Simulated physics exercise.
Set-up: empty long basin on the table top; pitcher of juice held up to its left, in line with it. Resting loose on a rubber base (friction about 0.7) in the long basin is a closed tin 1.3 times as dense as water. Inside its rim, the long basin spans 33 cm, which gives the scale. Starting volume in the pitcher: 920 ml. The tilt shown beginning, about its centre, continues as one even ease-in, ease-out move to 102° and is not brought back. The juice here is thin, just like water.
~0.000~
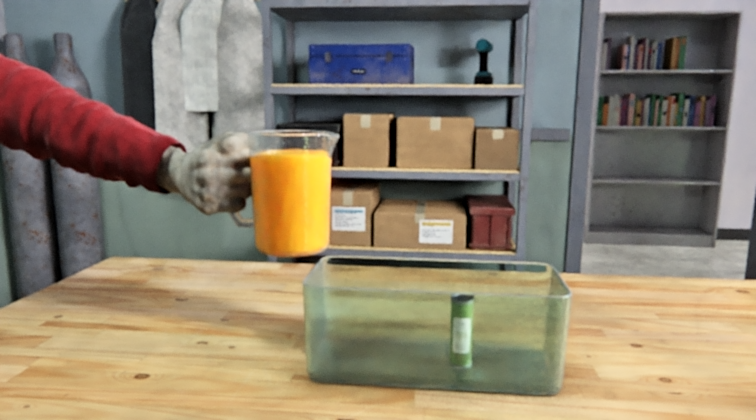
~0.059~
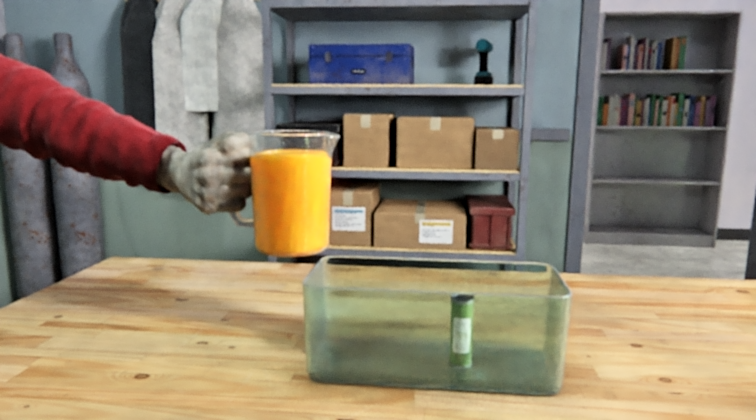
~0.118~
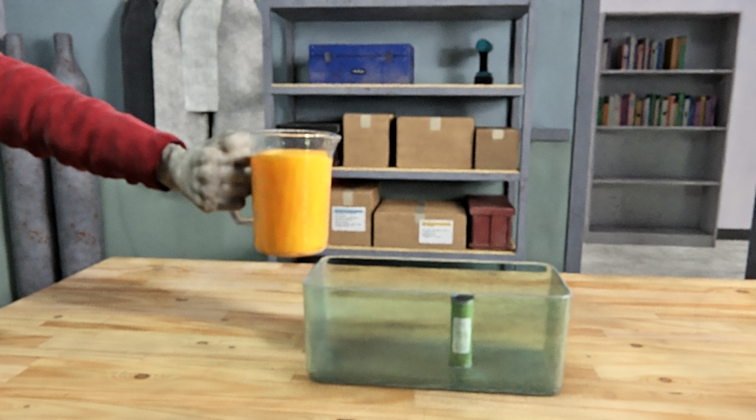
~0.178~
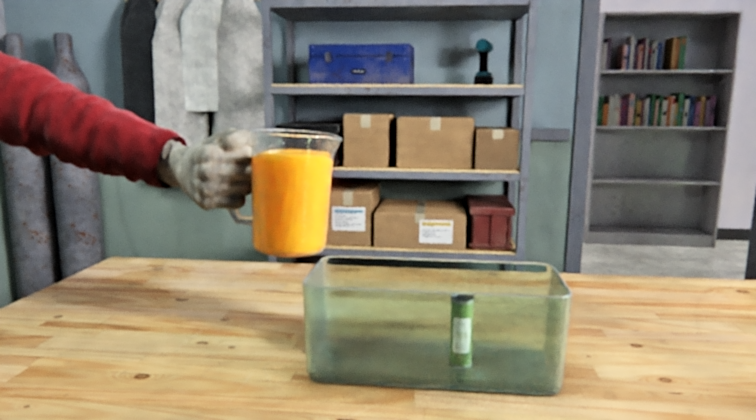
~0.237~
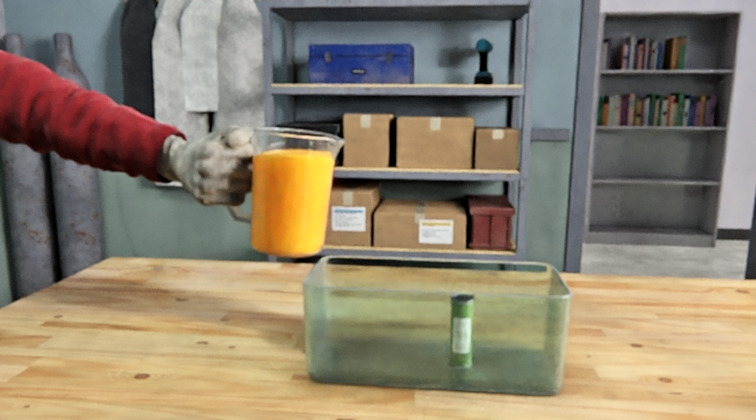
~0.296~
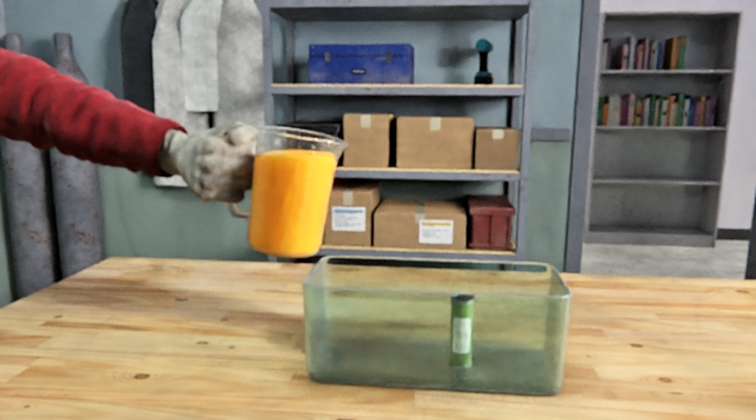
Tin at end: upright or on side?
Here's my call: It does not tip.
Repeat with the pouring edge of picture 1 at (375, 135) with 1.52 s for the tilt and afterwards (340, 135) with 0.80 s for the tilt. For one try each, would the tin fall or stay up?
Trial 1 - tin tips; trial 2 - tin stays standing.
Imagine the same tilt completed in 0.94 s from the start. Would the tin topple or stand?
The tin remains upright.
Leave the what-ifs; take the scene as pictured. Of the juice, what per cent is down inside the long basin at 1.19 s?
About 36 %.
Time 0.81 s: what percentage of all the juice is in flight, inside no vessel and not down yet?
About 6 per cent.
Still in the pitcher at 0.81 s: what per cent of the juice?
Remaining: Near 92 % of the total.
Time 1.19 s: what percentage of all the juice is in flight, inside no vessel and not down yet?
Roughly 14 %.
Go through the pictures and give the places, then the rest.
Tilt 0°; pouring edge (339, 135); surface from (255, 153) to (329, 154); the long basin's rim runs from (313, 271) to (561, 281); the tin's top is at (462, 300), in the first frame.
Tilt 0°; pouring edge (339, 135); surface from (256, 153) to (329, 154), in the second frame.
Tilt 2°; pouring edge (340, 136); surface from (257, 152) to (330, 155), in the third frame.
Tilt 3°; pouring edge (342, 138); surface from (258, 153) to (331, 155), in the fourth frame.
Tilt 6°; pouring edge (344, 141); surface from (259, 153) to (332, 155), in the fifth frame.
Tilt 9°; pouring edge (347, 144); surface from (261, 154) to (337, 156), in the sixth frame.
Then, 0.81 s in, the tilt is 57° and 93 per cent is still to pour; the tin stands where it began.
Then, 1.19 s in, the tilt is 91° and 51 per cent is still to pour; the tin stands where it began.
Then, 1.59 s in, the tilt is 102° and 7 per cent is still to pour; the tin stands where it began.
Then, 2.02 s in, the tilt is 102° and 0 per cent is still to pour; the tin stands where it began.
Finally, the tin stands where it began.
